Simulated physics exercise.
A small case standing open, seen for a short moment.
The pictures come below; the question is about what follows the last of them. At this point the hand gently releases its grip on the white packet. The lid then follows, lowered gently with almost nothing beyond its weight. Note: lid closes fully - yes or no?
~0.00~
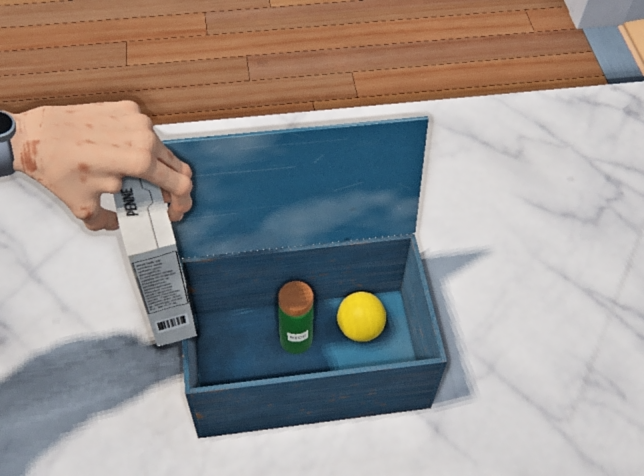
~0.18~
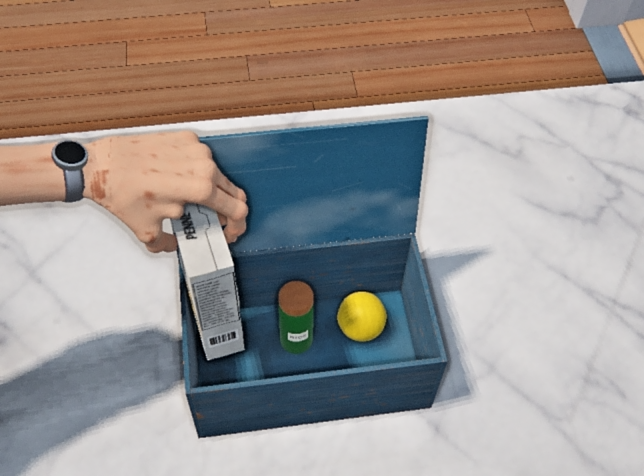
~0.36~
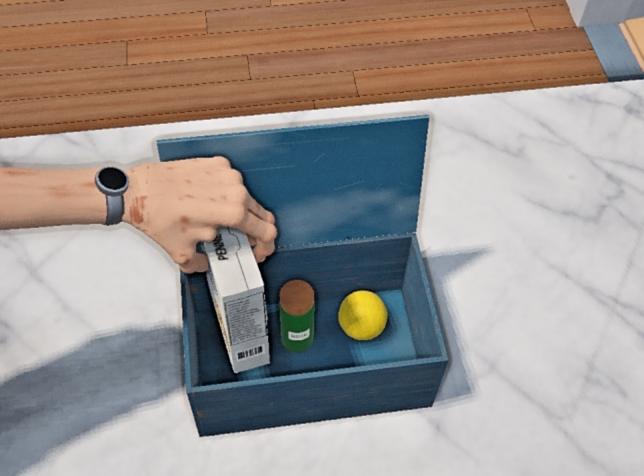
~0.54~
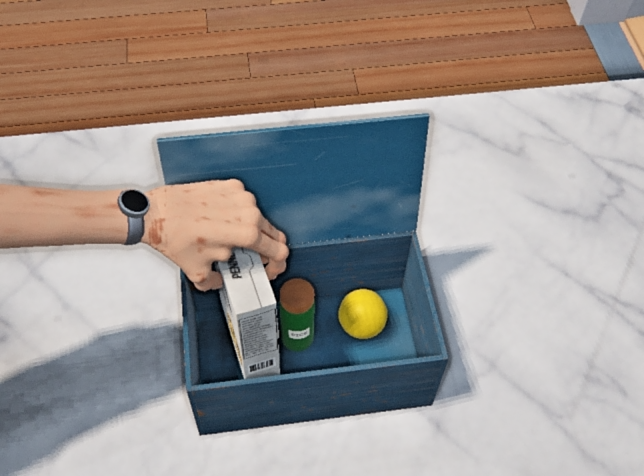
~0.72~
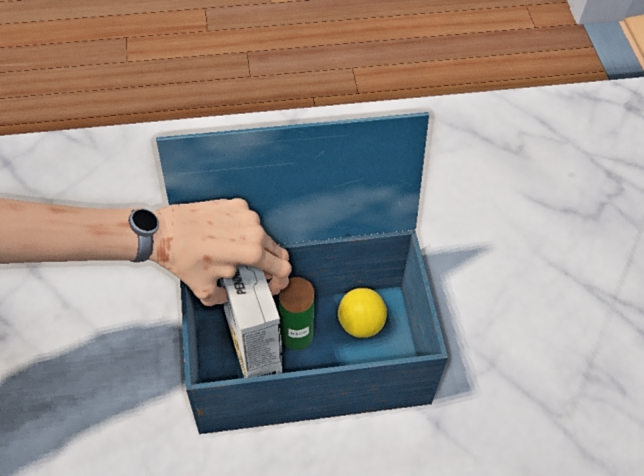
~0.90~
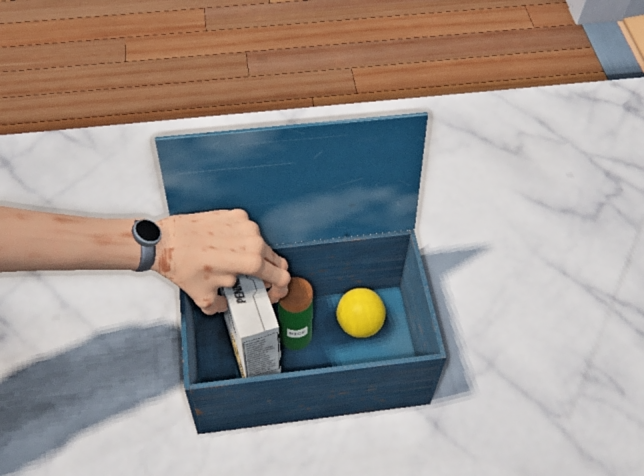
No.
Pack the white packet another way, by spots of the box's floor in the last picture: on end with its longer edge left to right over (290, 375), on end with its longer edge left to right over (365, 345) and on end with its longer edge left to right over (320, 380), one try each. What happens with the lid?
In order: Lid stays open, lid stays open, lid stays open.
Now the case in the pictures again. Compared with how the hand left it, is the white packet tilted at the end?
The white packet stays as placed.
After 1.90 s, lid starting down.
After 2.20 s, lid 78° above the rim.
After 2.40 s, lid 65° above the rim.
In the end (3.3 s), lid 64° above the rim; all 3 unmoved. At the end, from the last picture's camera, white packet near (250, 326).
